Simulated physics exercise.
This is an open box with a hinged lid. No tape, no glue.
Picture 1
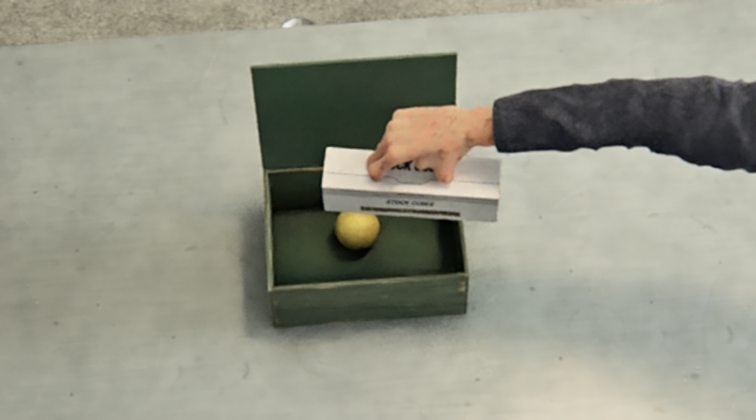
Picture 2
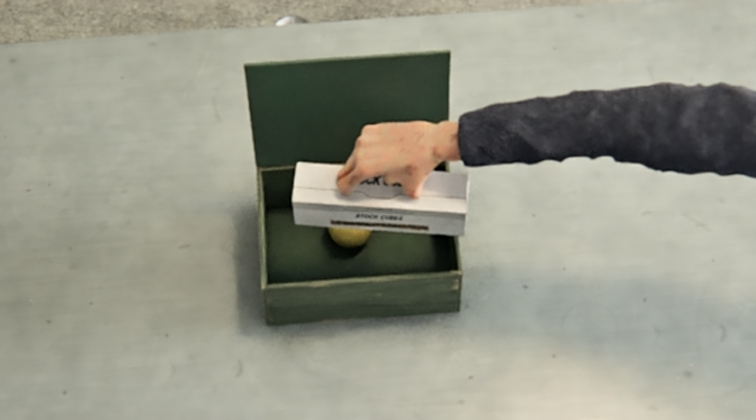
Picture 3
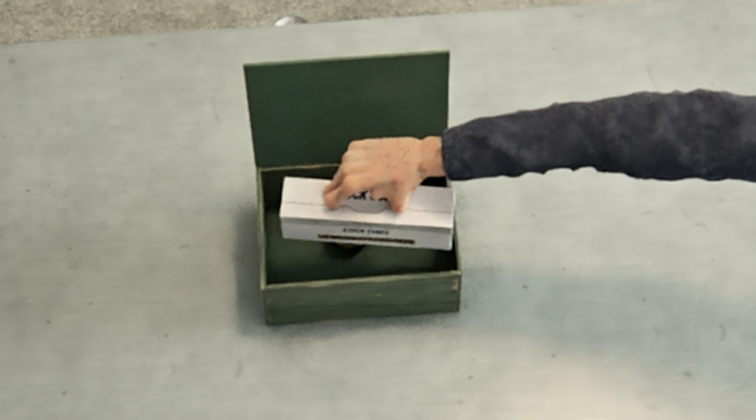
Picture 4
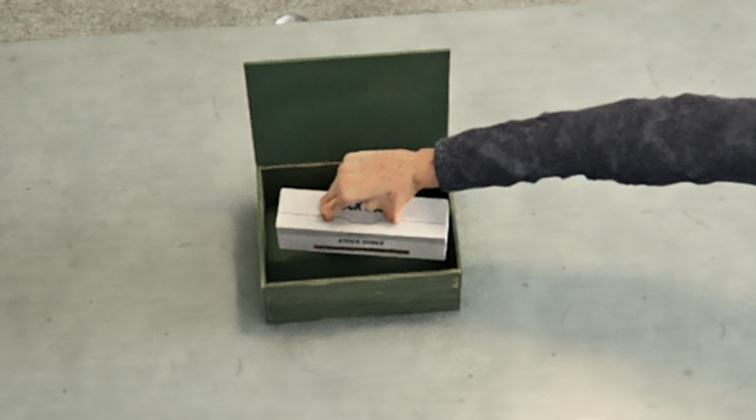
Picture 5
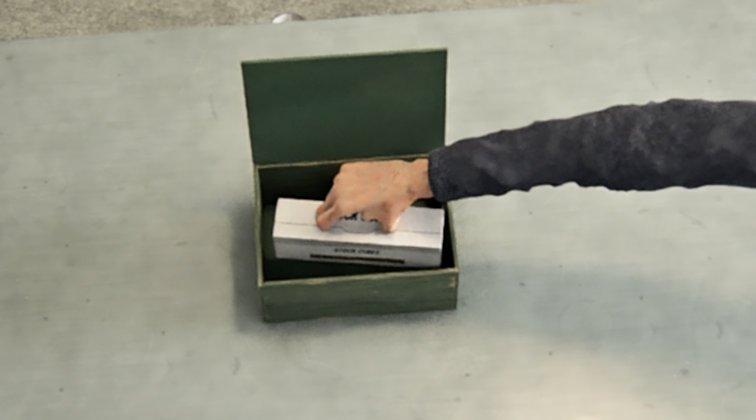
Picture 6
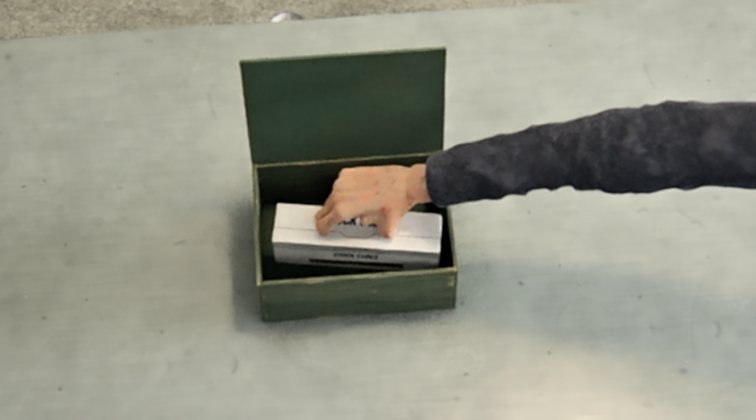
A hand in a dark sleeve moved a long white carton left and down into an open green box, covering the yellow lemon inside from view, and kept its grip on the carton.
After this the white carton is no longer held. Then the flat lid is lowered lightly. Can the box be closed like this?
It closes.
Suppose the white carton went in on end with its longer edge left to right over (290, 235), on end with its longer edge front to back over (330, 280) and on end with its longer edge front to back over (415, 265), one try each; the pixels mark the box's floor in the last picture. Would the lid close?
In the first case it is held up; in the second case it is held up; in the third case it stays ajar.
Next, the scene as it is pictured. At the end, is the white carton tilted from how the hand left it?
The white carton keeps its pose.
Then, 0.90 s later than the last frame, lid starting down; white carton moved a little near (356, 273); yellow lemon moved a little.
Then, 1.60 s later than the last frame, lid 60° above the rim; white carton moved a little near (356, 273); yellow lemon moved a little.
Then, 2.20 s later than the last frame, lid 16° above the rim; white carton moved a little near (356, 273); yellow lemon moved a little.
When it is over, lid shut; moved from the start, white carton; yellow lemon as before. End places, in pixels of the last picture, white carton near (356, 273).
